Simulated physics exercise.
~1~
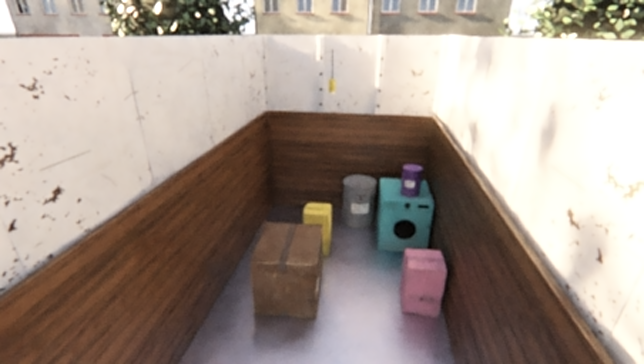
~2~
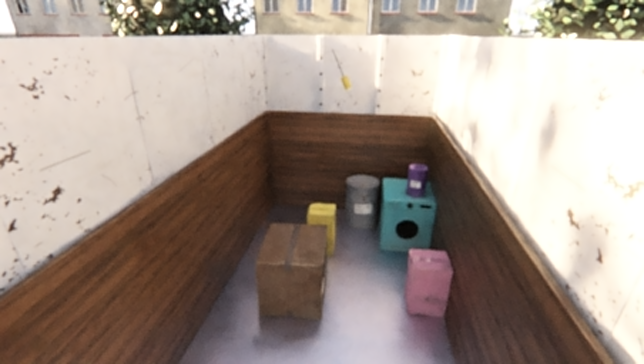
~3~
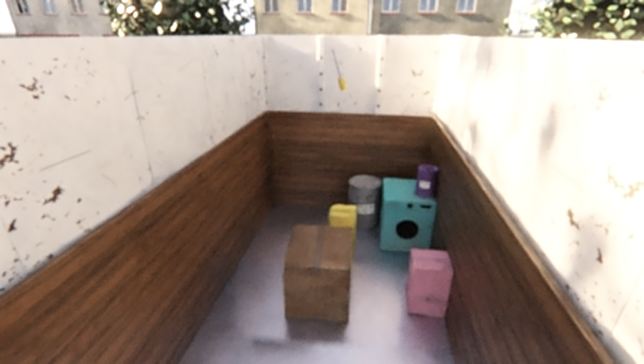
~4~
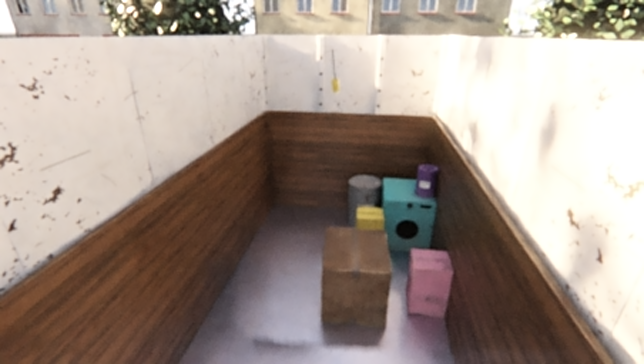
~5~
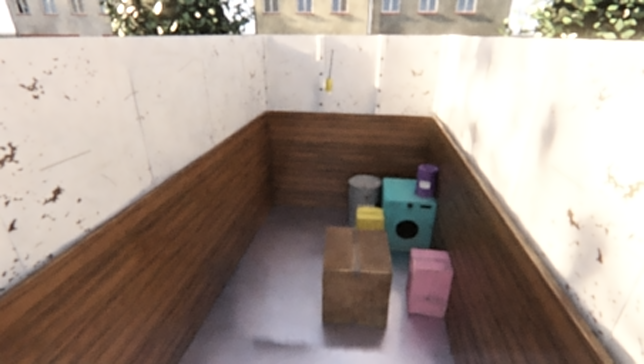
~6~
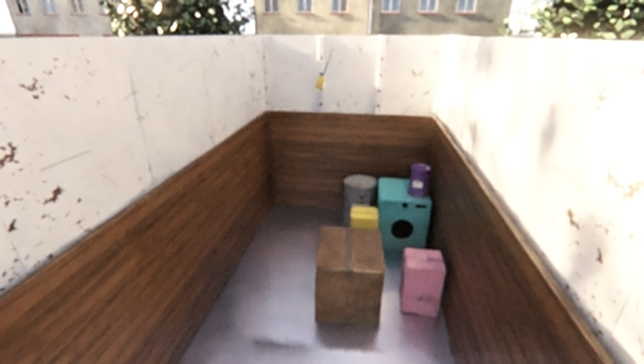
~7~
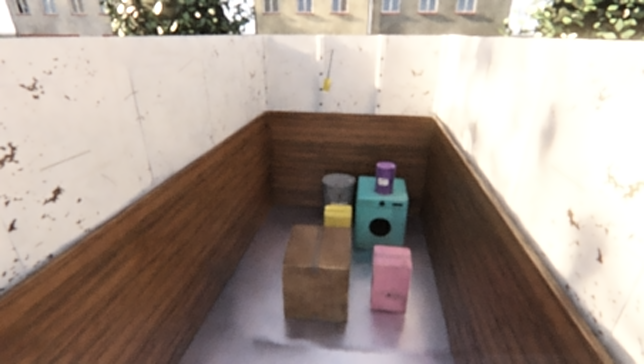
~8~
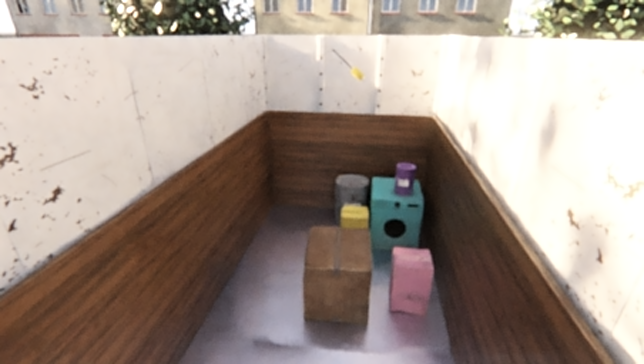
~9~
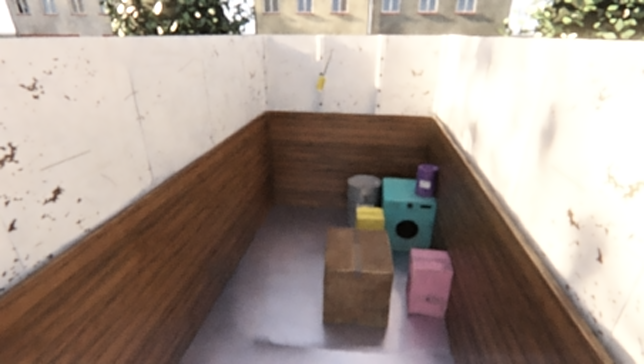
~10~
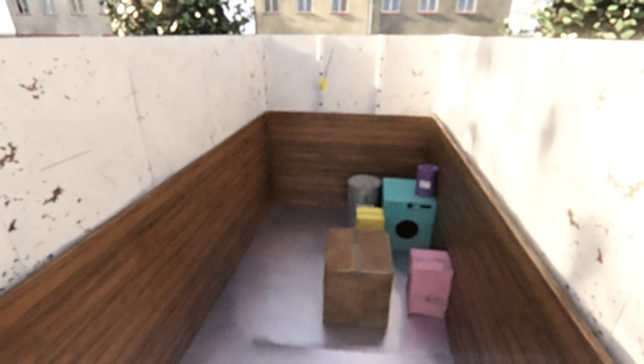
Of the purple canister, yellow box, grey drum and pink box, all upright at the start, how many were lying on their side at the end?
None of them were lying on their side at the end. The canister, the drum and both boxes were all still upright.
